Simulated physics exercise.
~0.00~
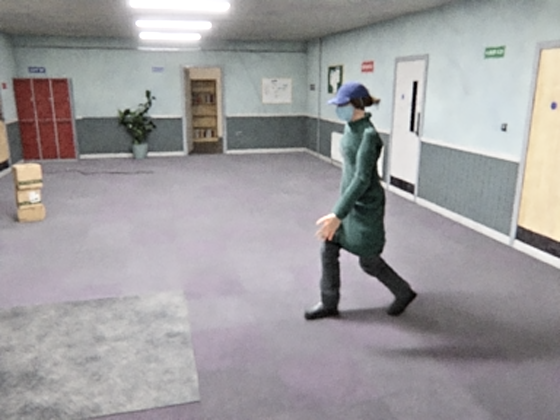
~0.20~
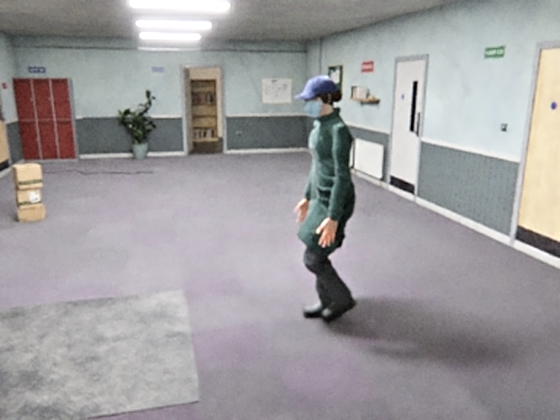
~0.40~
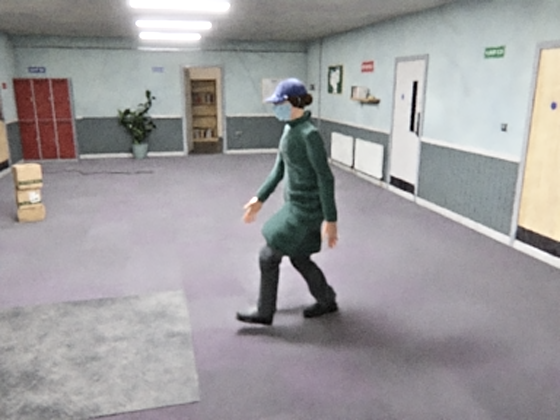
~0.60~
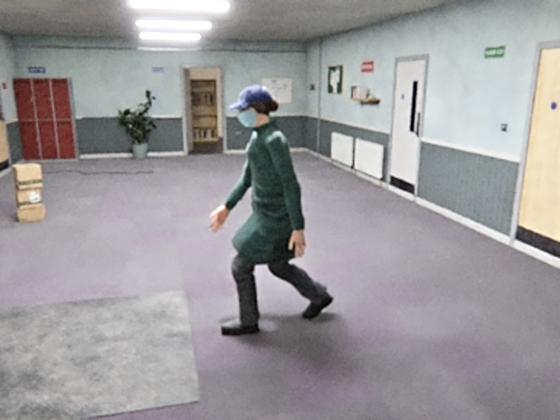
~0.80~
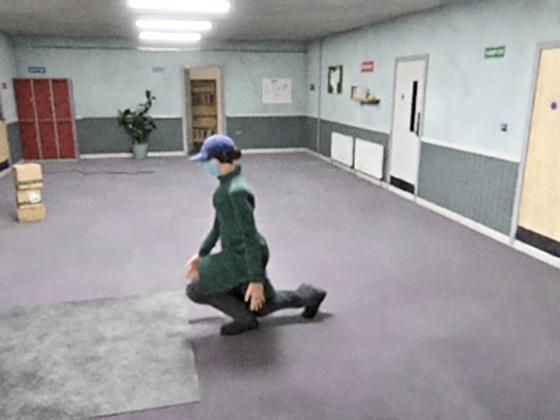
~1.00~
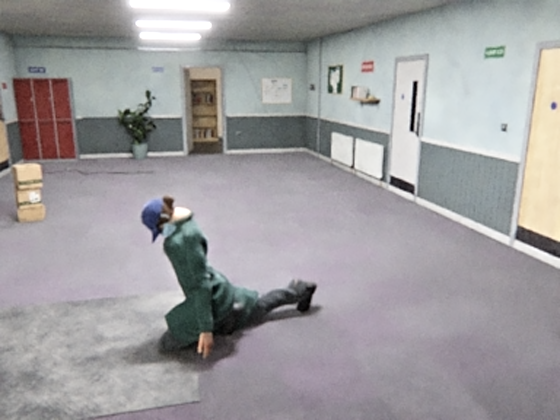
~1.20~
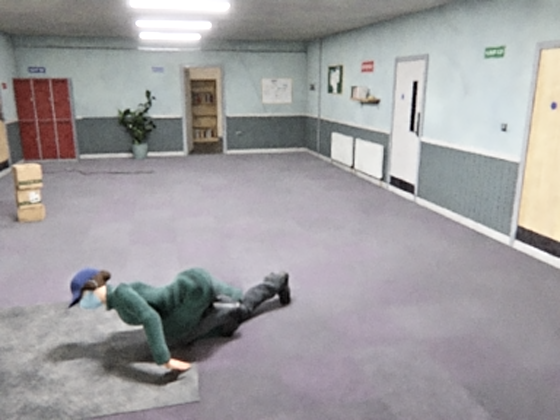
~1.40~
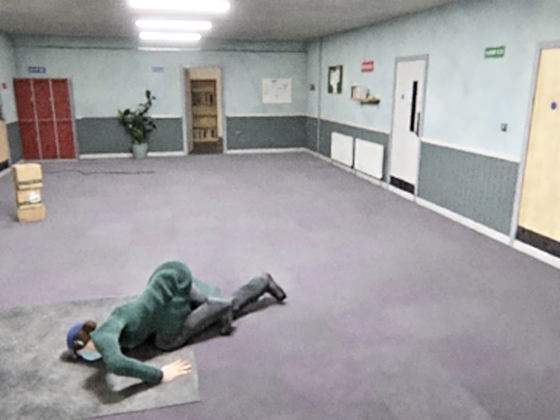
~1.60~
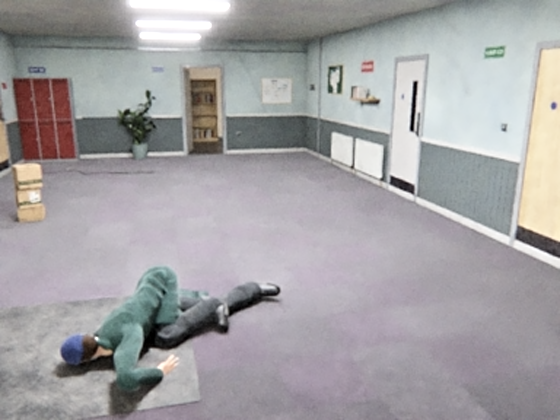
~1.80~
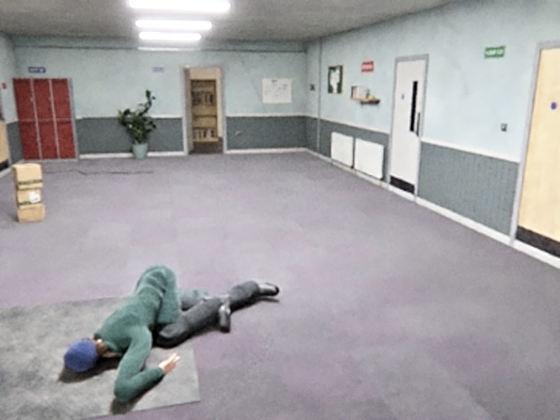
A person in a blue cap, face mask, long green top and dark trousers walks leftward across a purple-grey carpeted hall, seen from a raised, still viewpoint. Red lockers, a potted plant and an open doorway stand at the back, small boxes are stacked at left, and doors and white radiators line the right wall. Nearing the dark grey mat at lower left, the person sinks with knees bent, then pitches forward, hands reaching the floor. The body drops flat and settles, lying still with head, chest and hips over the mat's near edge and legs stretched out behind.
